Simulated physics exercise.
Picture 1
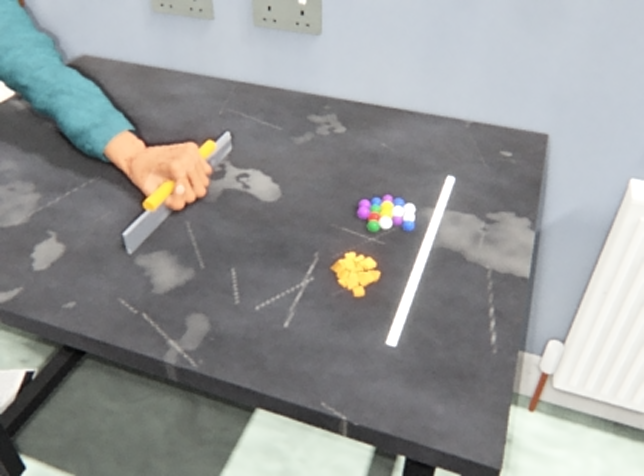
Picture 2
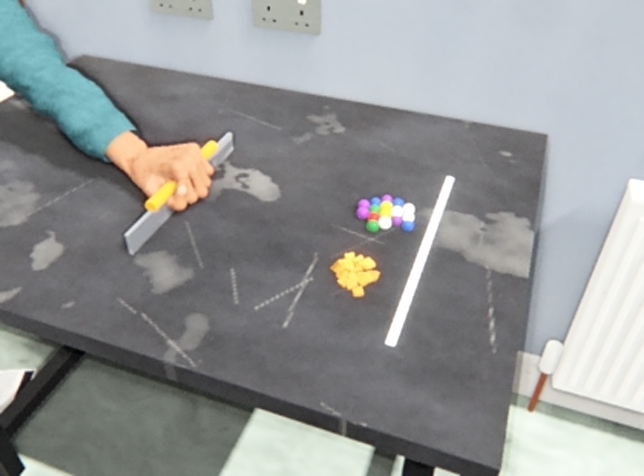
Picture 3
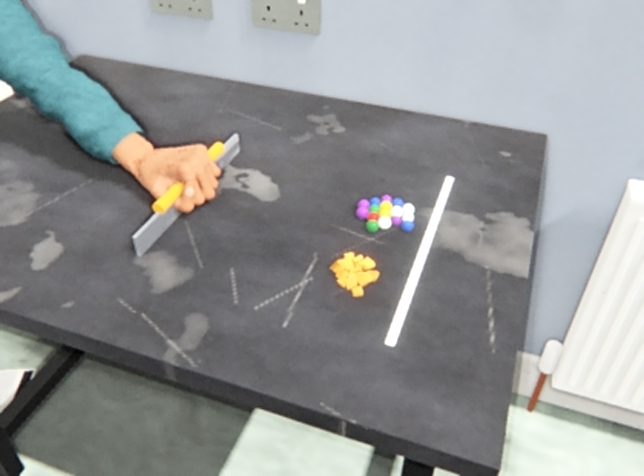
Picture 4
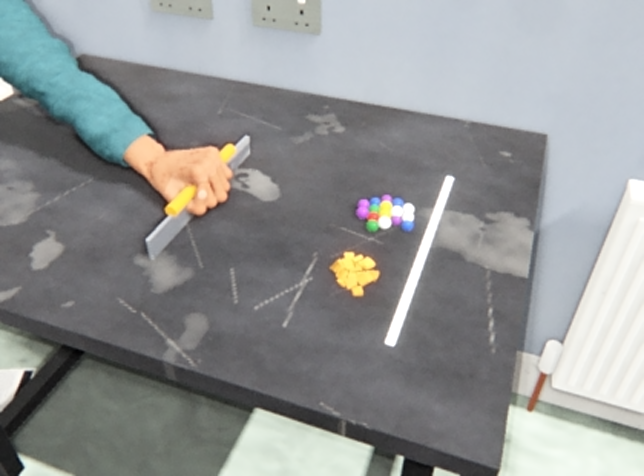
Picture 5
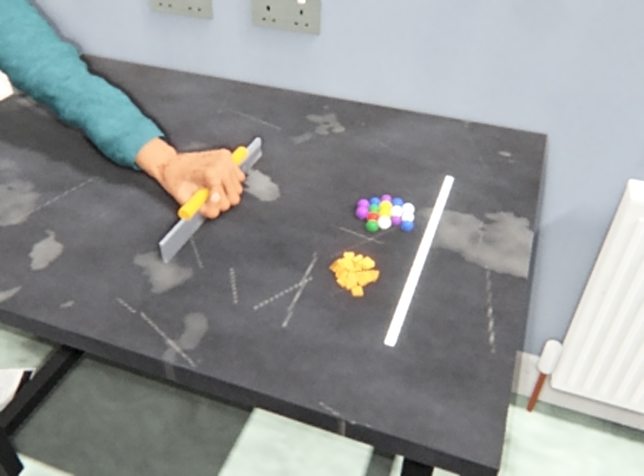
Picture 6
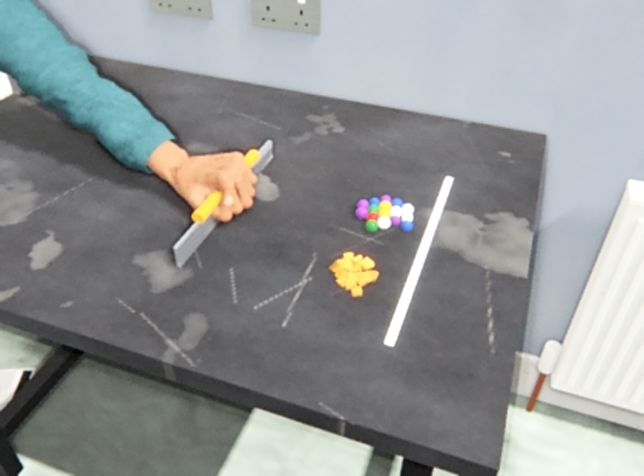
On a dark, scuffed tabletop, a hand in a teal sleeve holds a scraper with a yellow handle, still at first, then slides it slowly rightward, while small orange pieces, multicoloured marbles and a white tape strip stay in place.
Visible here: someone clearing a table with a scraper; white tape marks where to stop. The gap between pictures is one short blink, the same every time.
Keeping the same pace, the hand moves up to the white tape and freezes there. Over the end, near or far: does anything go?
Front batch, no; back batch, yes.
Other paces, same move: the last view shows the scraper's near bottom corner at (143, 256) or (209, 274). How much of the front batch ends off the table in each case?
0 % and then 0 %.
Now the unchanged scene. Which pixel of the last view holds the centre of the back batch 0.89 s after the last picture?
Around (457, 234).
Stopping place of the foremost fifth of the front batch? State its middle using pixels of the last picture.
In the final frame you'd find it around (454, 289).
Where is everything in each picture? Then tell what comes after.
In the first frame, scraper at (135, 235), at rest; white tape at (449, 184), well back from the edge; edge at (529, 276); front batch at (357, 270), a few small crackers; back batch at (386, 215), a few glass marbles.
In the second frame, scraper at (137, 236); back batch at (385, 215).
In the third frame, scraper at (145, 238); front batch at (356, 270).
In the fourth frame, scraper at (157, 241); back batch at (385, 215).
In the fifth frame, scraper at (171, 244); front batch at (355, 270).
In the sixth frame, scraper at (184, 248); white tape at (447, 184); edge at (528, 276); front batch at (355, 270); back batch at (385, 215).
Then, 0.43 s after the last picture, scraper still moving, near (328, 210); front batch all on the table, its front near (372, 276); back batch all on the table, its front near (407, 225).
Then, 0.89 s after the last picture, scraper stopped at the white tape; front batch all on the table, its front near (456, 275); back batch all on the table, its front near (478, 257).
Then, 1.17 s after the last picture, scraper stopped at the white tape; front batch all on the table, its front near (453, 304); back batch all on the table, its front near (532, 286).
At rest, scraper stopped at the white tape; front batch all on the table, its front near (453, 304); back batch all over the edge.
